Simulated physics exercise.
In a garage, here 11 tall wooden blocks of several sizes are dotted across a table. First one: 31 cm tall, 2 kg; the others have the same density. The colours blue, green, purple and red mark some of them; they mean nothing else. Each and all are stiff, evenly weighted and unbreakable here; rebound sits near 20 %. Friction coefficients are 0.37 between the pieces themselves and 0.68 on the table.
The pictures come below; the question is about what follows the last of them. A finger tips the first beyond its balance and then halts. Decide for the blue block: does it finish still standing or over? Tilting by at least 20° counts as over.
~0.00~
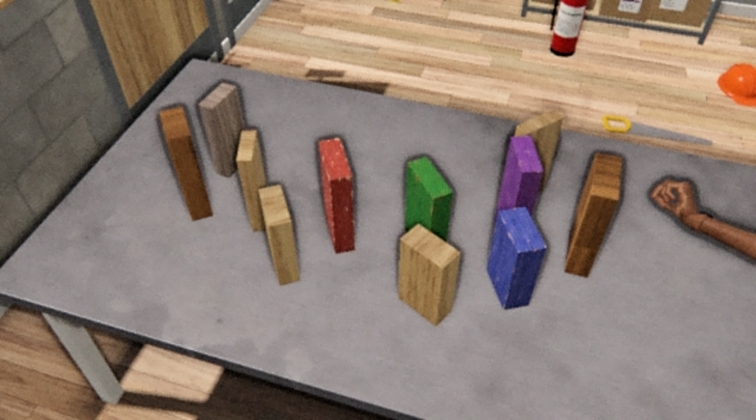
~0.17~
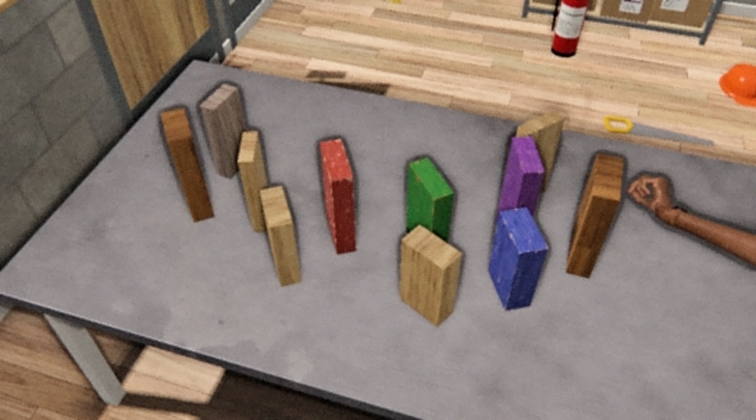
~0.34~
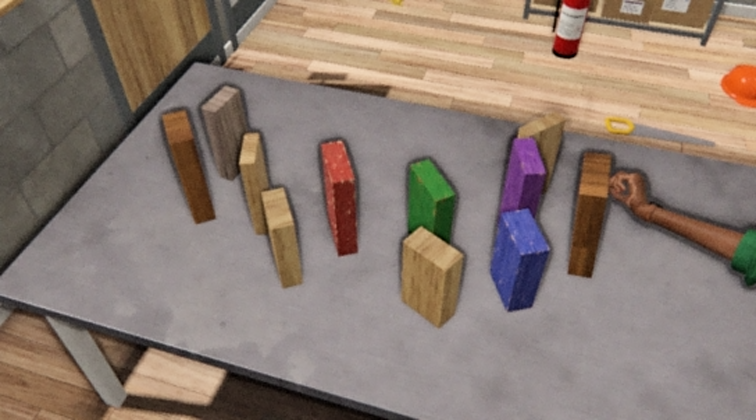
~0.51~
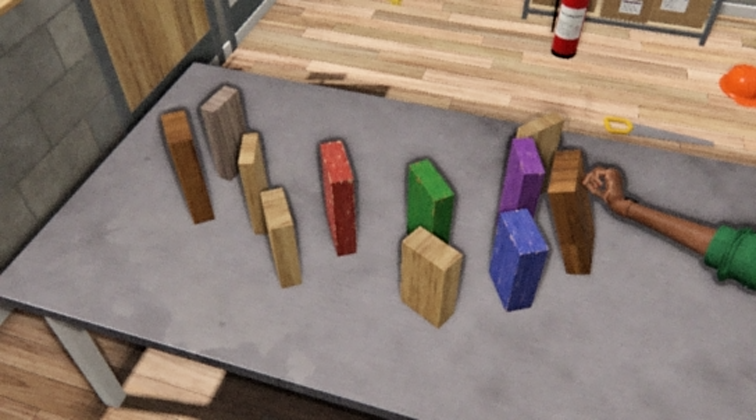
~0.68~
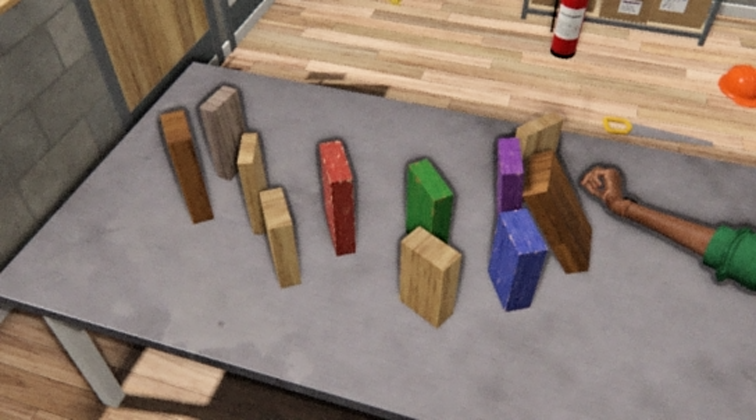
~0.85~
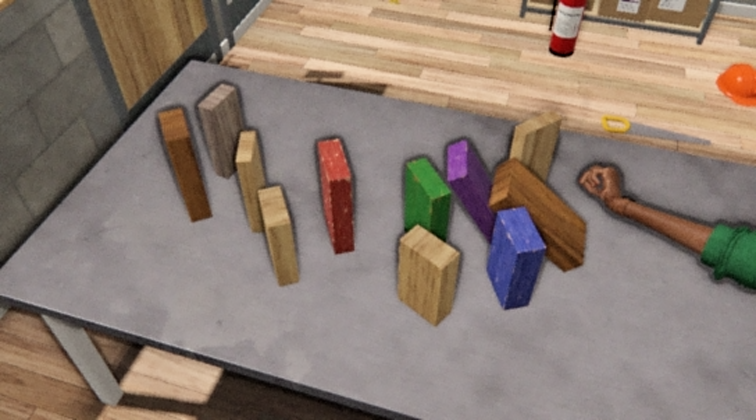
It finishes still standing.
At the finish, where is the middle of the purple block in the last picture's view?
In the final picture its centre lies roughly at (439, 217).
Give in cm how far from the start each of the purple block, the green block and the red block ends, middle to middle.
Purple 20, green 20, red 20.
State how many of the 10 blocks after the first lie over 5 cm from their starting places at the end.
My count gives 6.
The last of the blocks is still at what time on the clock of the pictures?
Near 2.0 s.
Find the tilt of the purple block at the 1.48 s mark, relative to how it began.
Tilt from start: Approx. 90 degrees.
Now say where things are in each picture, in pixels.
In the first frame (each place is the centre of the face we see best), finger (661, 192) 9 cm from the first block; blue block (501, 262); red block (343, 218); green block (418, 216); the others all in place.
Finger (637, 188) 28 mm from the first block; blue block (502, 263), in the second frame.
Finger (614, 184) pushing; blue block (504, 264); the others all in place, in the third frame.
Finger (592, 179) stopped; blue block (503, 264); the others all in place, in the fourth frame.
Finger (591, 179) stopped; blue block (502, 264); purple block (511, 155) tilted 7°; one has shifted, in the fifth frame.
Finger (589, 178) stopped; blue block (500, 263); purple block (457, 160) tilted 30°; green block (417, 216); 1 of the 10 other blocks over, in the sixth frame.
By 0.96 s, 1 of the 10 other blocks over; blue block unmoved; purple block tilted 48°.
By 1.16 s, 3 of the 10 other blocks over; blue block unmoved; green block lying flat.
By 1.48 s, 5 of the 10 other blocks over; blue block unmoved; green block lying flat.
By 1.80 s, 6 of the 10 other blocks over; blue block unmoved; green block lying flat.
When it is over (2.2 s), 6 of the 10 other blocks over; blue block unmoved; green block lying flat; purple block lying flat. Four left standing. In pixels of the last frame, middles, blue block near (514, 260), green block near (375, 265).
